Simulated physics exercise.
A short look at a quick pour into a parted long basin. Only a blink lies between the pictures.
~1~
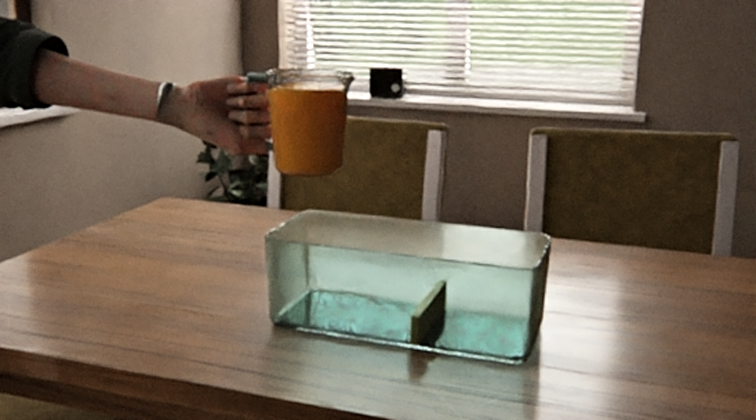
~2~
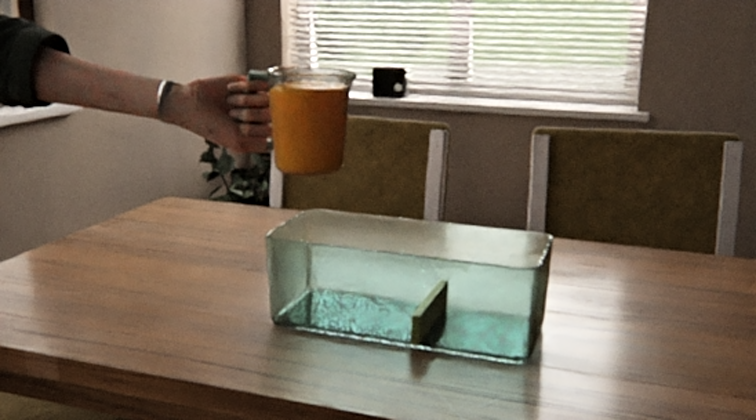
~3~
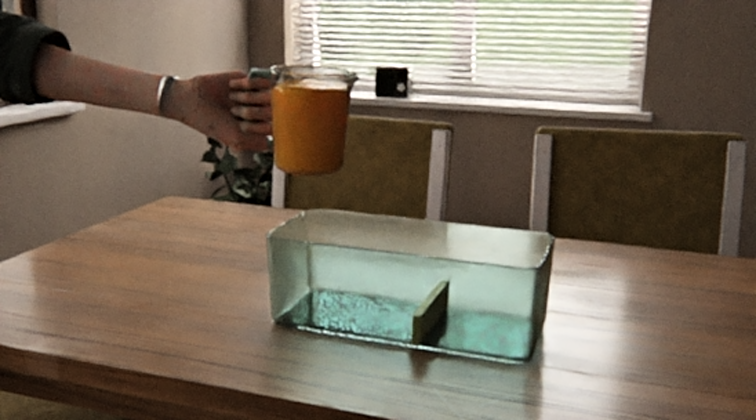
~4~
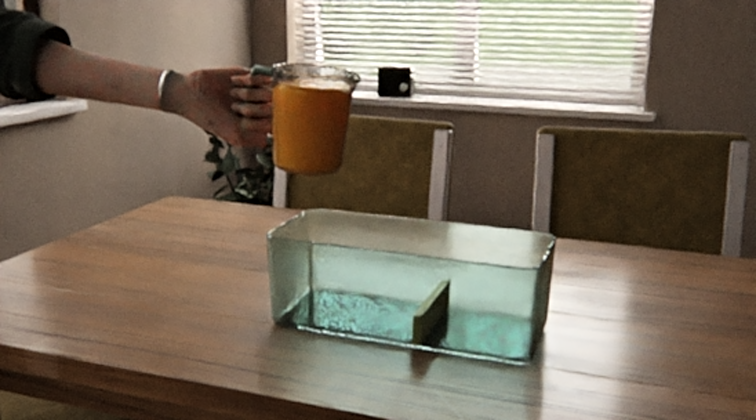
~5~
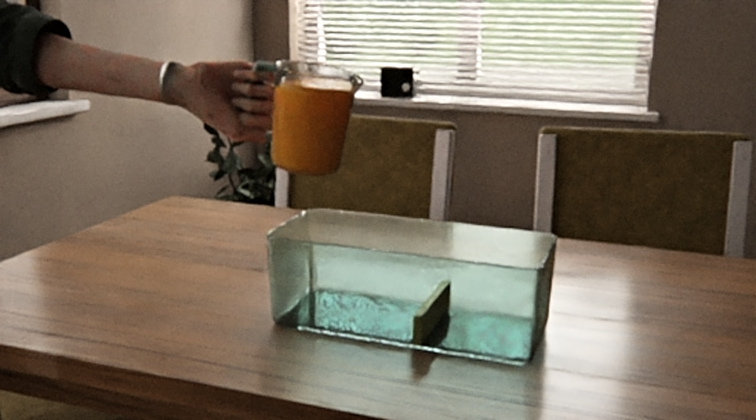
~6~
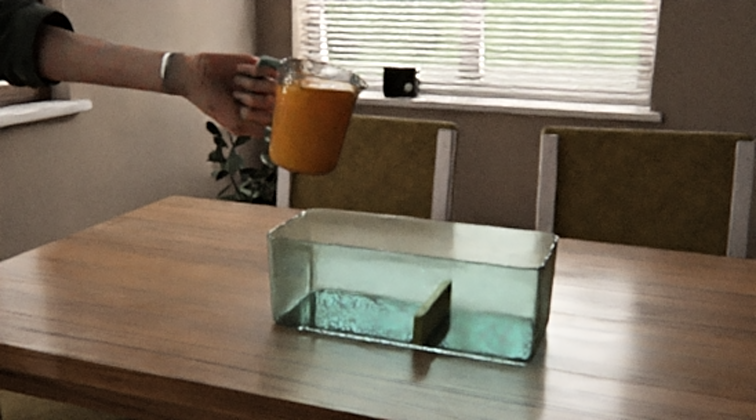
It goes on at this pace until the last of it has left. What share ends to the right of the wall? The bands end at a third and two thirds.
The share right of the wall is under a third.
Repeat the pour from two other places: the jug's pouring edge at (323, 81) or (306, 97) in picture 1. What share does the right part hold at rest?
Near 10 % and 10 %.
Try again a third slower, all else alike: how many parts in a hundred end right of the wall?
Close to 15 per cent.
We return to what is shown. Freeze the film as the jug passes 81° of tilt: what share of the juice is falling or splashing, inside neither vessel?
It comes to 20 per cent or so.
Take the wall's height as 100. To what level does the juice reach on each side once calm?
Left about 60, right about 10.
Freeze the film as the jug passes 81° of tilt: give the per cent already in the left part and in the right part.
Some 5 per cent left and 0 right.
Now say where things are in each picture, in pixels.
In the first frame, it leans 0°; its right rim is at (355, 76); the juice meets the walls at (276, 86) and (346, 89); the long basin's rim runs from (286, 224) to (545, 253); the wall's top is at (430, 298).
In the second frame, it leans 1°; its right rim is at (356, 75); the juice meets the walls at (277, 84) and (347, 88).
In the third frame, it leans 2°; its right rim is at (359, 76); the juice meets the walls at (279, 83) and (349, 88).
In the fourth frame, it leans 5°; its right rim is at (361, 78); the juice meets the walls at (281, 82) and (351, 89).
In the fifth frame, it leans 9°; its right rim is at (364, 82); the juice meets the walls at (283, 81) and (354, 89).
In the sixth frame, it leans 13°; its right rim is at (367, 86); the juice meets the walls at (286, 82) and (358, 90).
A moment on, the jug is tipped on its side and 73 per cent is still to pour, 6 is left of the wall and 0 right of it.
Next, the jug is tipped right over and 13 per cent is still to pour, 64 is left of the wall and 5 right of it.
Then the jug is tipped right over and 0 per cent is still to pour, 85 is left of the wall and 9 right of it.
Later the jug is tipped right over and 0 per cent is still to pour, 85 is left of the wall and 10 right of it.
In the end 85 per cent lies left of the wall, 10 right of it and 5 outside.
